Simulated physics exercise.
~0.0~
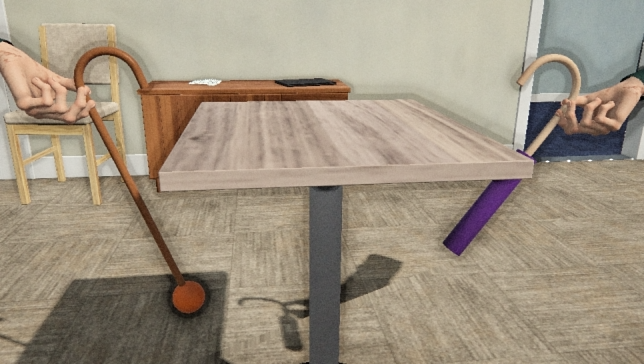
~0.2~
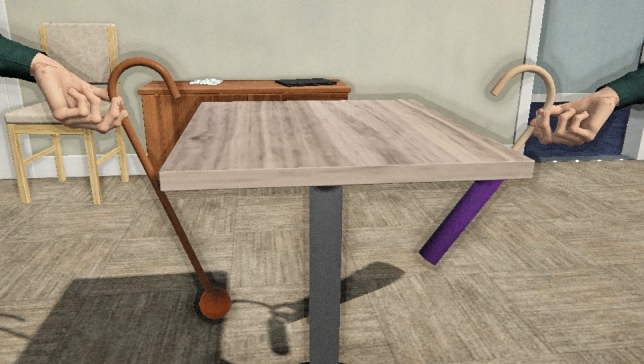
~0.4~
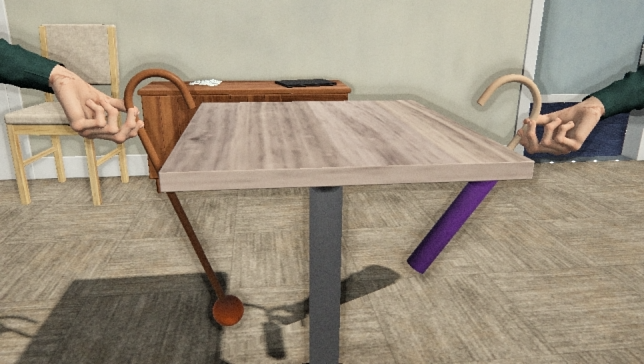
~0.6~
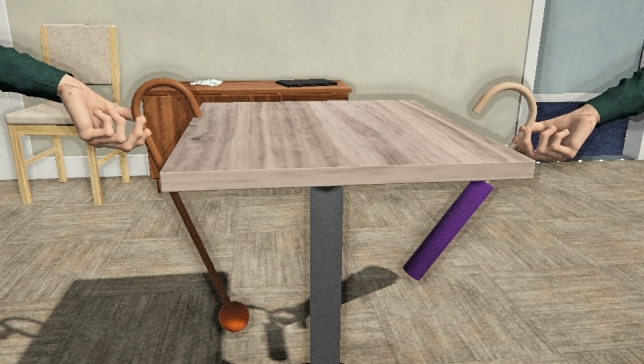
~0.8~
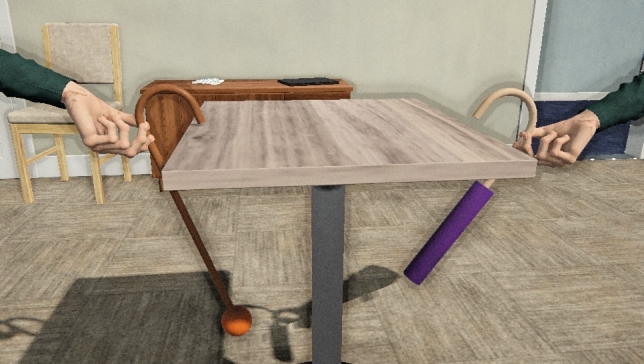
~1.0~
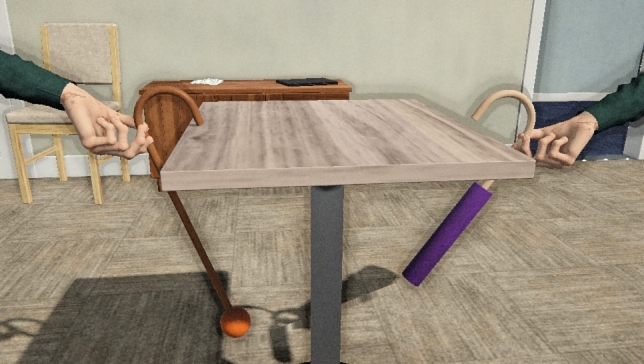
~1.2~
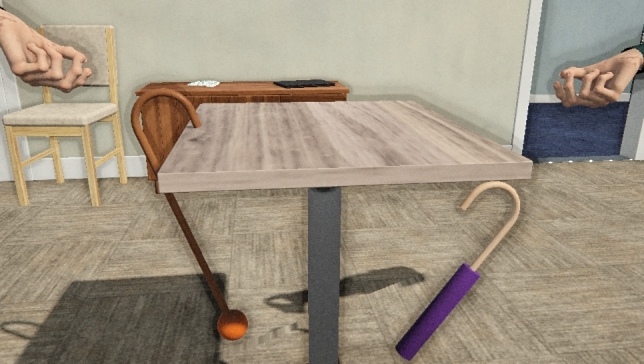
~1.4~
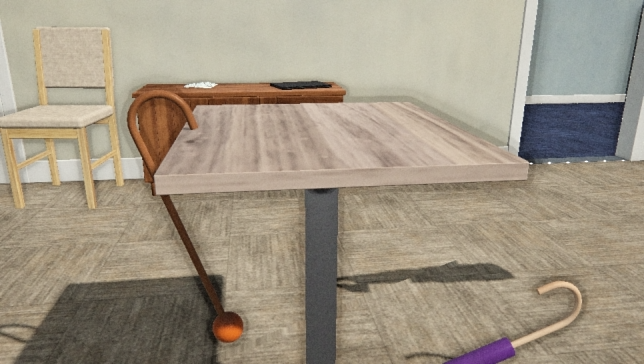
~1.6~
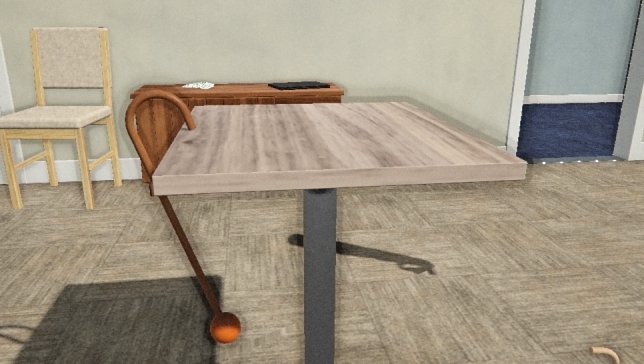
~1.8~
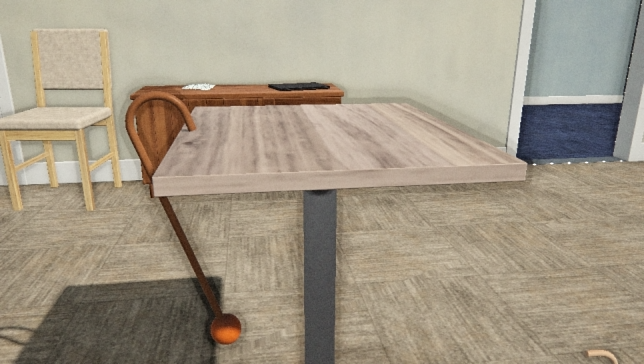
The clip opens on a wooden table top, with one hand holding an orange-brown hooked ladle at the left edge and another holding a purple umbrella with a pale hooked handle at the right. Both hands move inward, bringing the hooks over opposite edges of the table. They pause there briefly, then let go and draw back out of view. The ladle stays hooked on the left edge, while the umbrella slips off, drops and tips over toward the floor. By the end, the ladle still hangs from the table, and only the tip of the umbrella's handle shows at the lower right.
